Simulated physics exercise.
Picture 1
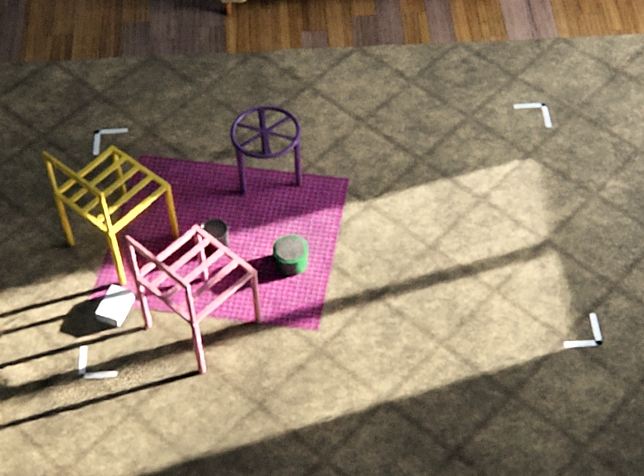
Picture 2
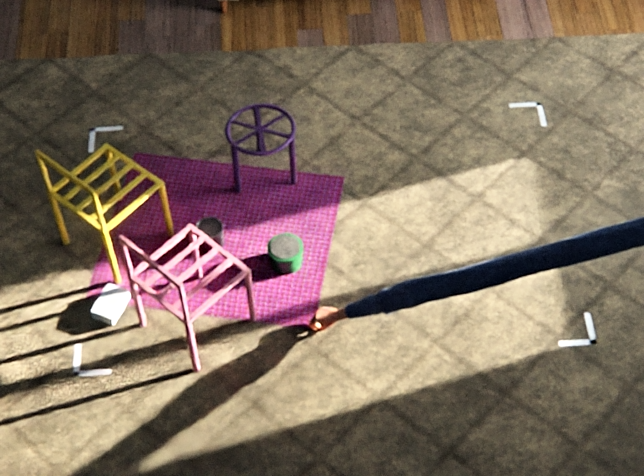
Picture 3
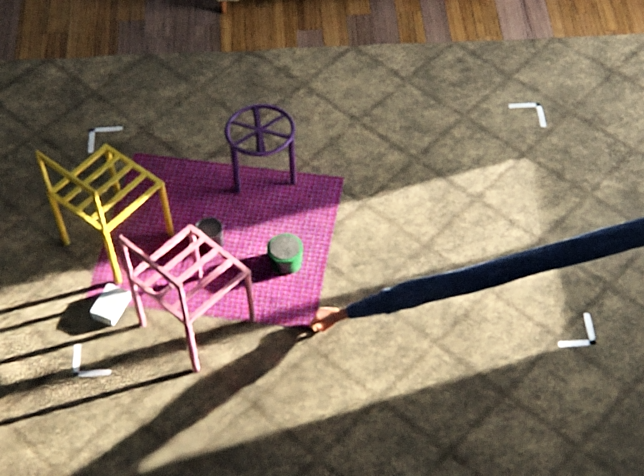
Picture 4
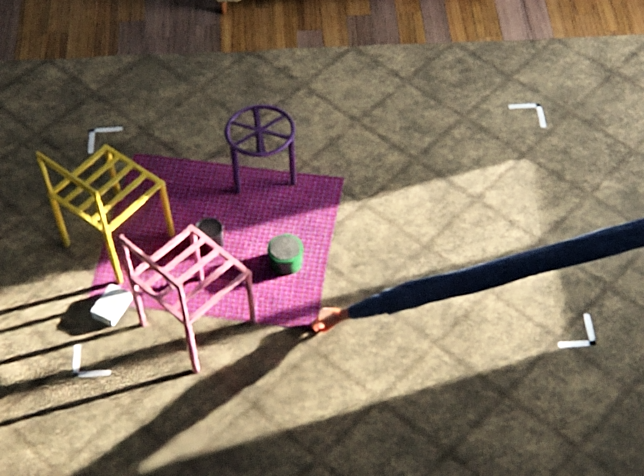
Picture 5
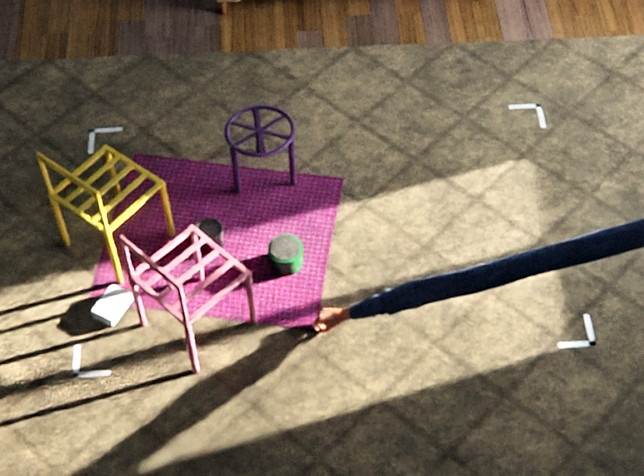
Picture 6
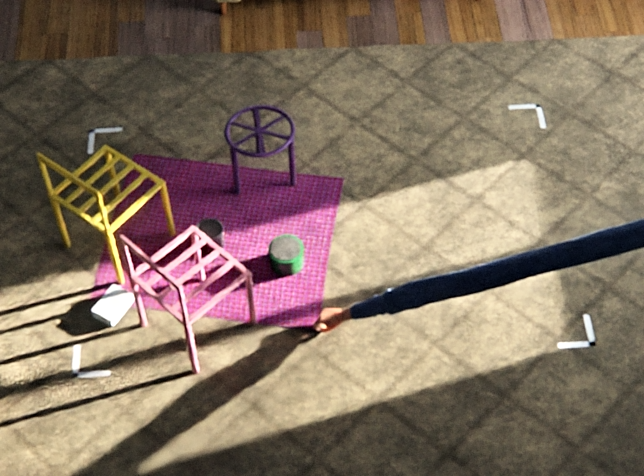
At first, yellow and pink chairs, a purple stool, a green pot, a black bin and a white box stand on and around a magenta play mat. Then an arm in a dark blue sleeve appears from the right, its hand at the mat's near right corner, and stays almost still.
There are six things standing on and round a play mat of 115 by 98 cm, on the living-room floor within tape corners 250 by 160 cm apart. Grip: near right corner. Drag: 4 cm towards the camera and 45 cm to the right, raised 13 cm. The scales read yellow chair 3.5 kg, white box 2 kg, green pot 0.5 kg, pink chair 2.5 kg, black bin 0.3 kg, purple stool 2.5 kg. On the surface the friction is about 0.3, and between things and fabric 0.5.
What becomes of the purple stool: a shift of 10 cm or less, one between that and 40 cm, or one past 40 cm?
It covers a medium distance.
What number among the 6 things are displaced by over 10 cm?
Counted result: 6.
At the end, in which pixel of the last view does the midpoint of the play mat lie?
(289, 258) or thereabouts.
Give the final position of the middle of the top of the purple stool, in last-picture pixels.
Around (296, 147).
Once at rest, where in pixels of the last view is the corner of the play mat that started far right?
(381, 181) or thereabouts.
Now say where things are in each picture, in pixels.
The first frame shows purple stool (265, 130); play mat corners (90, 302) (349, 179) (318, 331).
The second frame shows play mat corners (86, 300) (345, 177); grip (315, 329).
The third frame shows play mat corners (86, 300) (344, 178); grip (316, 329).
The fourth frame shows play mat corners (344, 178); grip (318, 330).
The fifth frame shows play mat corners (344, 178); grip (319, 330).
The sixth frame shows purple stool (260, 130); play mat corners (344, 178); grip (320, 330).
Next, middle of the play mat at (233, 241); purple stool 2 cm off its start, white box 14 cm off its start, yellow chair 11 cm off its start.
Then, middle of the play mat at (253, 247); purple stool 10 cm off its start, white box 26 cm off its start, yellow chair 23 cm off its start.
After that, middle of the play mat at (275, 255); purple stool 18 cm off its start at (289, 144), white box 39 cm off its start at (182, 321), yellow chair 36 cm off its start at (170, 212).
Later, middle of the play mat at (289, 258); purple stool 22 cm off its start, white box 43 cm off its start, yellow chair 42 cm off its start.
At the end, middle of the play mat at (289, 258); purple stool 22 cm off its start at (296, 147), white box 43 cm off its start at (191, 322), yellow chair 42 cm off its start at (181, 214), black bin 40 cm off its start at (282, 251).
